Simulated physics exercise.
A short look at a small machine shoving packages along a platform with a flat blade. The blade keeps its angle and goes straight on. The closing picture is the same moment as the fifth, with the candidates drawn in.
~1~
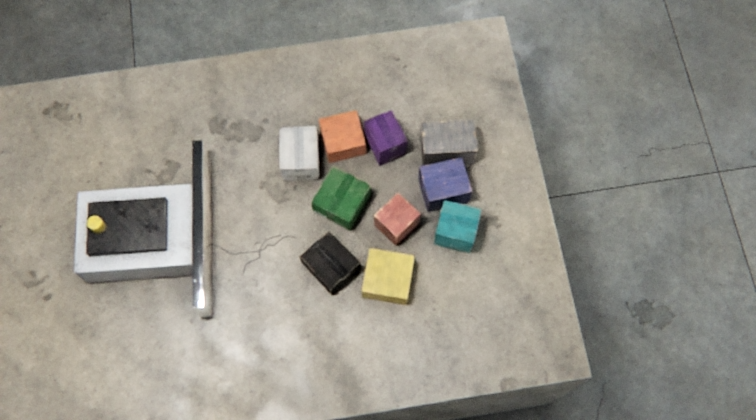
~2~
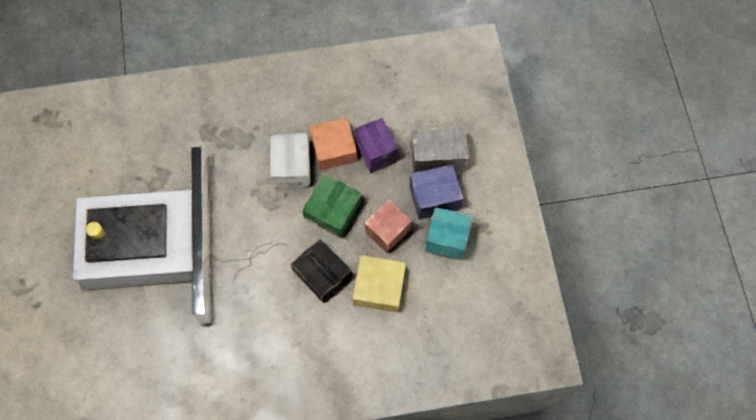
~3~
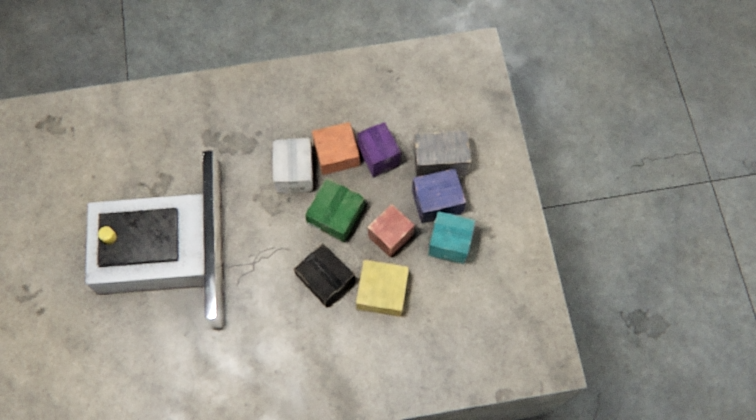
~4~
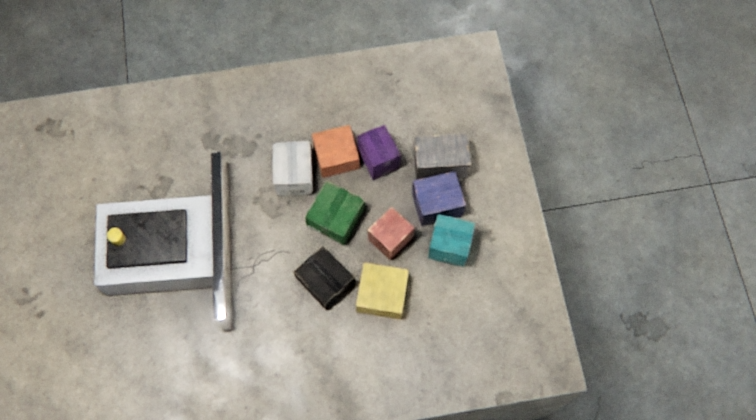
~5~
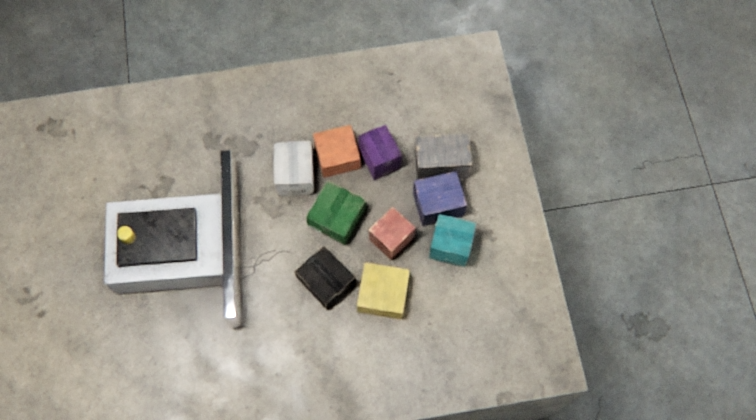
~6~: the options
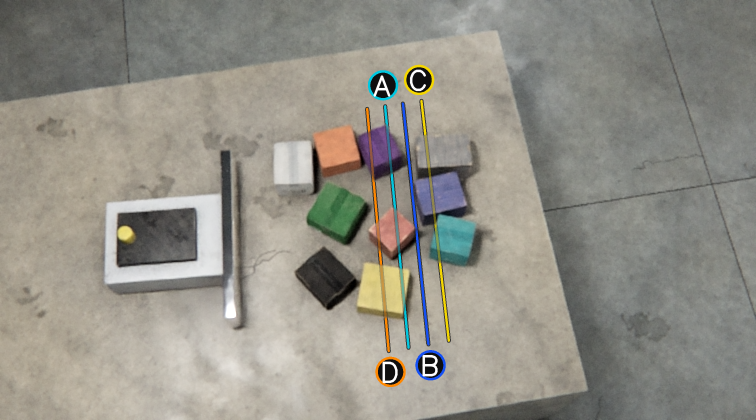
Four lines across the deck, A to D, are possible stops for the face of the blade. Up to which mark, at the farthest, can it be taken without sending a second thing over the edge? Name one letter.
Line C.
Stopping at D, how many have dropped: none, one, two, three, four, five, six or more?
The count is none.
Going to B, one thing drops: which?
The grey crate.
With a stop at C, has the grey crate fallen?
Yes.
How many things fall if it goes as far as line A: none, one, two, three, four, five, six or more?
In all, none.
On the marked copy, A at (396, 221); B at (415, 218); C at (435, 215); D at (377, 224).
Taking C. A third of the way, robot (238, 224); yellow crate (393, 294); orange crate (362, 150).
Two thirds of the way, robot (314, 212); grey crate (510, 148); purple box (467, 141).
When it is over, robot (369, 204); grey crate over the edge; purple box (518, 133); one fallen.
As for the rest, A is within the limit but short; B is within the limit but short; D is within the limit but short.
